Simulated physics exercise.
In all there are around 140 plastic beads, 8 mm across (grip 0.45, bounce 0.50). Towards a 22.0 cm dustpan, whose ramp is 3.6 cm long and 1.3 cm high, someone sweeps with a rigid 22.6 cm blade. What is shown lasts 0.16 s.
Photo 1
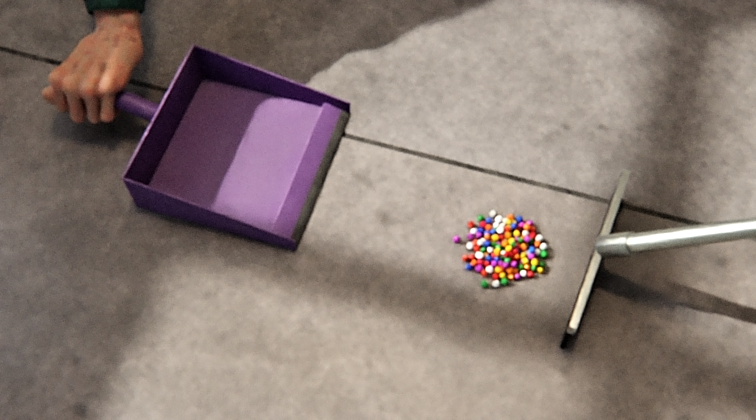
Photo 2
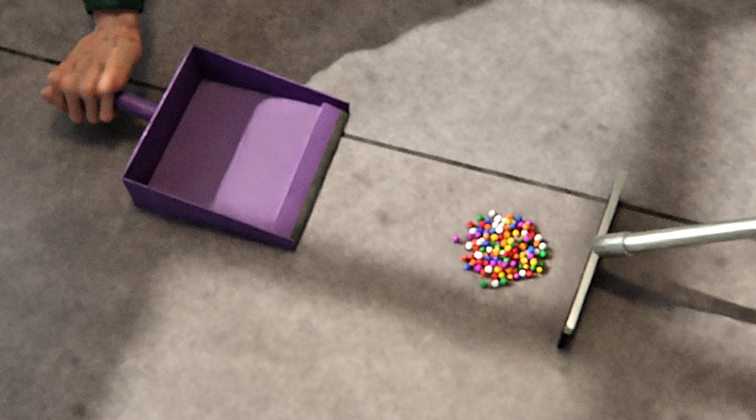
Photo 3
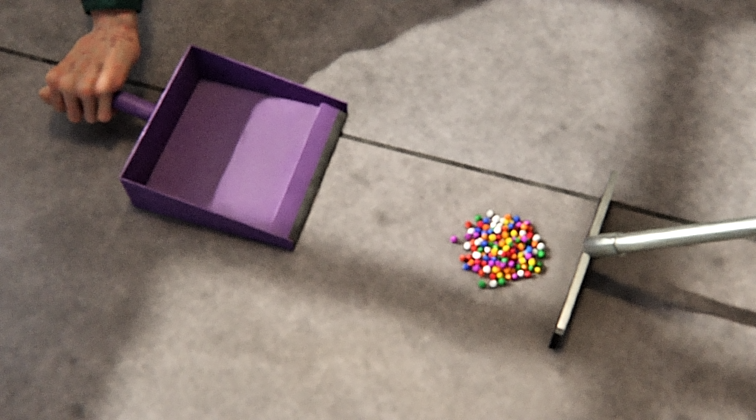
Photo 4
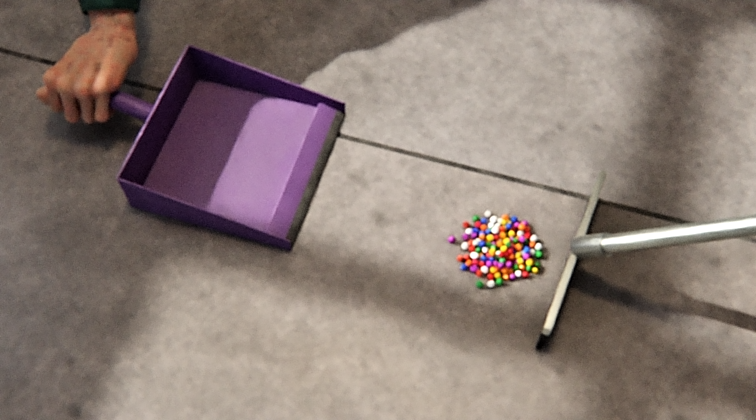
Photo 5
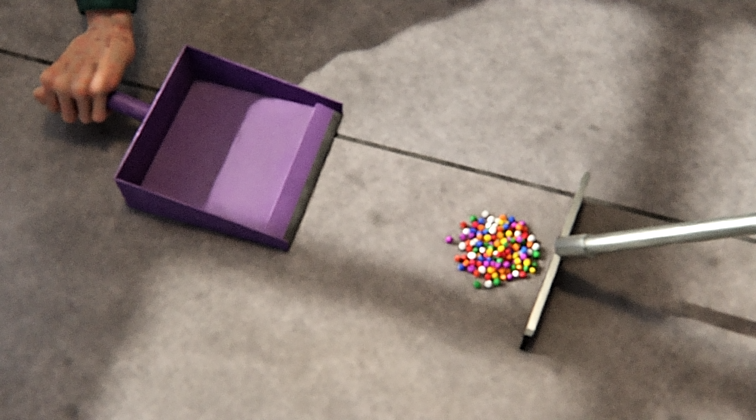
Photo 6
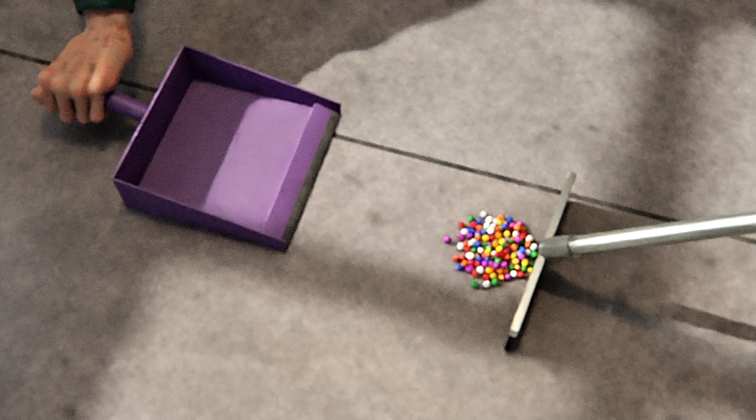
A grey concrete floor crossed by a thin dark line is seen from above, with soft shadows over it. A hand at the upper left holds a purple dustpan, and right of centre lies a small pile of multicoloured beads, with a flat blade on a metal pole beyond it. The blade slides slowly left up to the pile's edge, while the view drifts very slightly.
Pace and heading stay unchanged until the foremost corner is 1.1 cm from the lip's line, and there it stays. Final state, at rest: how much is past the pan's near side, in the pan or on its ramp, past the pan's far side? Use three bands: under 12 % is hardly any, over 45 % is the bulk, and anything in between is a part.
Past the pan's near side: A part, in the pan or on its ramp: Hardly any, past the pan's far side: Hardly any.
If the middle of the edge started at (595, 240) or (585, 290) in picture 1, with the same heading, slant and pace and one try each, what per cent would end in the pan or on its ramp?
The two tries give about 5 % and about 0 %.
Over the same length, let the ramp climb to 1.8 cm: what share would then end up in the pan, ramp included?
It would be near 5 per cent.
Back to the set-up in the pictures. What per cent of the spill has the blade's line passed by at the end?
I'd say close to 25 per cent.
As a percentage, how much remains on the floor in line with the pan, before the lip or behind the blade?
I'd estimate close to 70 per cent.
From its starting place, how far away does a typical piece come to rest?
Near 24 cm.
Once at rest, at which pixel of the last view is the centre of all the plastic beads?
About (311, 214).
Then, 0.28 s after the last picture, middle of the blade 17 cm from the lip; 0 % over the lip, far side 0 %, near side 10 %.
Then, 0.47 s after the last picture, middle of the blade 8 cm from the lip; 0 % over the lip, far side 0 %, near side 20 %.
Then, 0.78 s after the last picture, middle of the blade 2 cm from the lip; 5 % over the lip, far side 0 %, near side 25 %.
In the end, near side 25 %, pan 5 %, far side 0 %, in front of the lip or behind the blade 70 %.
